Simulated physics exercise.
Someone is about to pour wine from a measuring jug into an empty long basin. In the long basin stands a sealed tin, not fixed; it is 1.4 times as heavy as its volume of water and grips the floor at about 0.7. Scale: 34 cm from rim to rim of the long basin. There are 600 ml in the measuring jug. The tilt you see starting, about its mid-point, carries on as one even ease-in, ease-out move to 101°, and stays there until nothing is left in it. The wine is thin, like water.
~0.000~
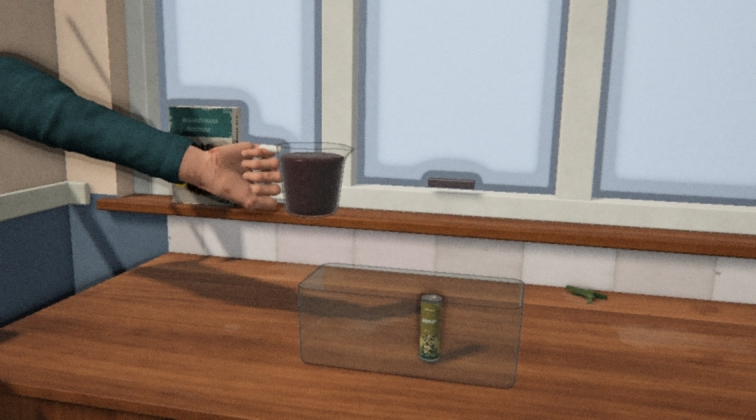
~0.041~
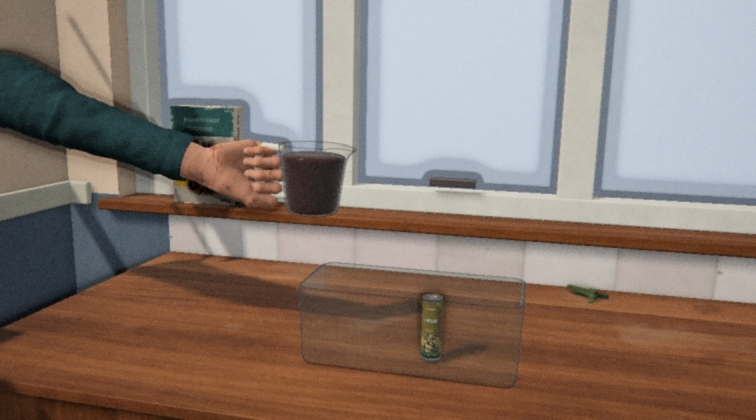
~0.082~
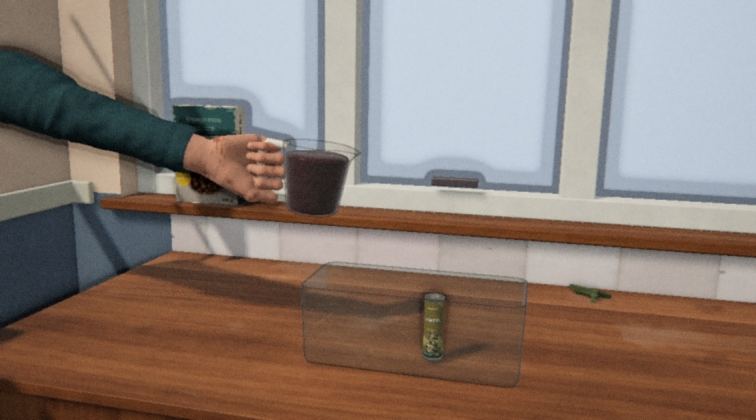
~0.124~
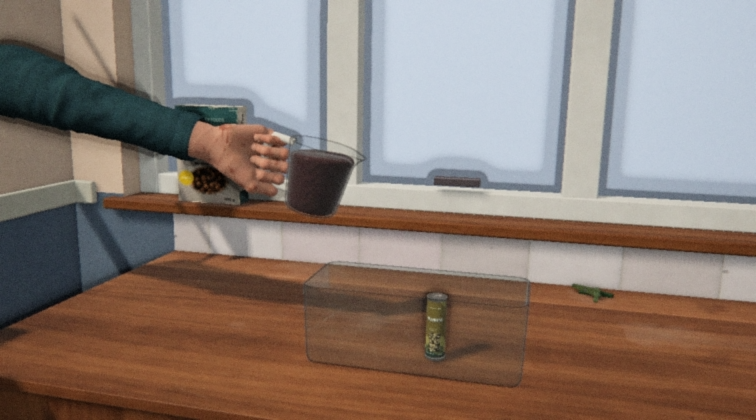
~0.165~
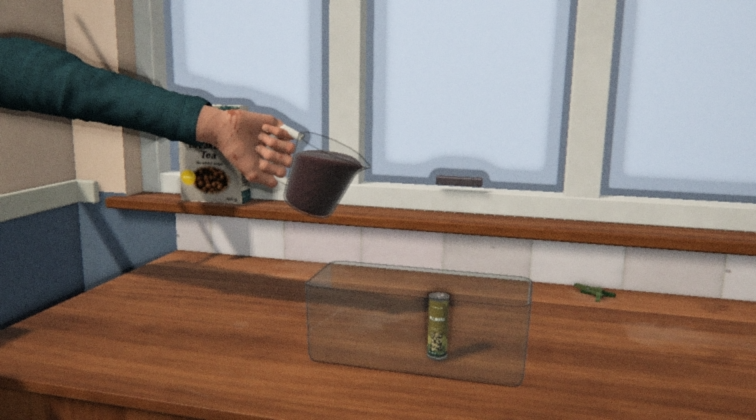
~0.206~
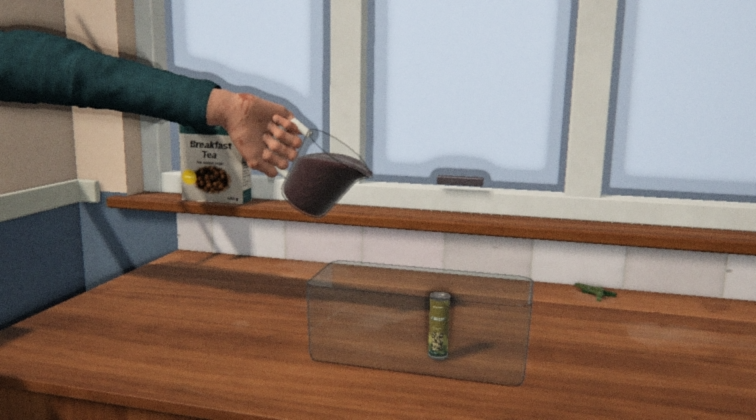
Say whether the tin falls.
The tin remains upright.
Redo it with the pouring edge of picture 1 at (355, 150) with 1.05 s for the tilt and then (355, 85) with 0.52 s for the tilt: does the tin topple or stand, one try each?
First it remains upright; then it topples.
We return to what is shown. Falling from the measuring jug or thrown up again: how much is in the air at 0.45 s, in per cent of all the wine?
Some 34 per cent.
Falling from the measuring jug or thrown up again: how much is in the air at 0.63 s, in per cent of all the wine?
Near 18 in a hundred.
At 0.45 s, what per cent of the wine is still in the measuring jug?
Near 46 in a hundred.
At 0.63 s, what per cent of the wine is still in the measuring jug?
Some 10 per cent.
By 0.45 s the tilt is 97° and 47 per cent is still to pour; the tin stands where it began.
By 0.63 s the tilt is 101° and 10 per cent is still to pour; the tin stands where it began.
By 0.82 s the tilt is 101° and 1 per cent is still to pour; the tin stands where it began.
By 1.02 s the tilt is 101° and 0 per cent is still to pour; the tin stands where it began.
At rest the tin stands where it began.
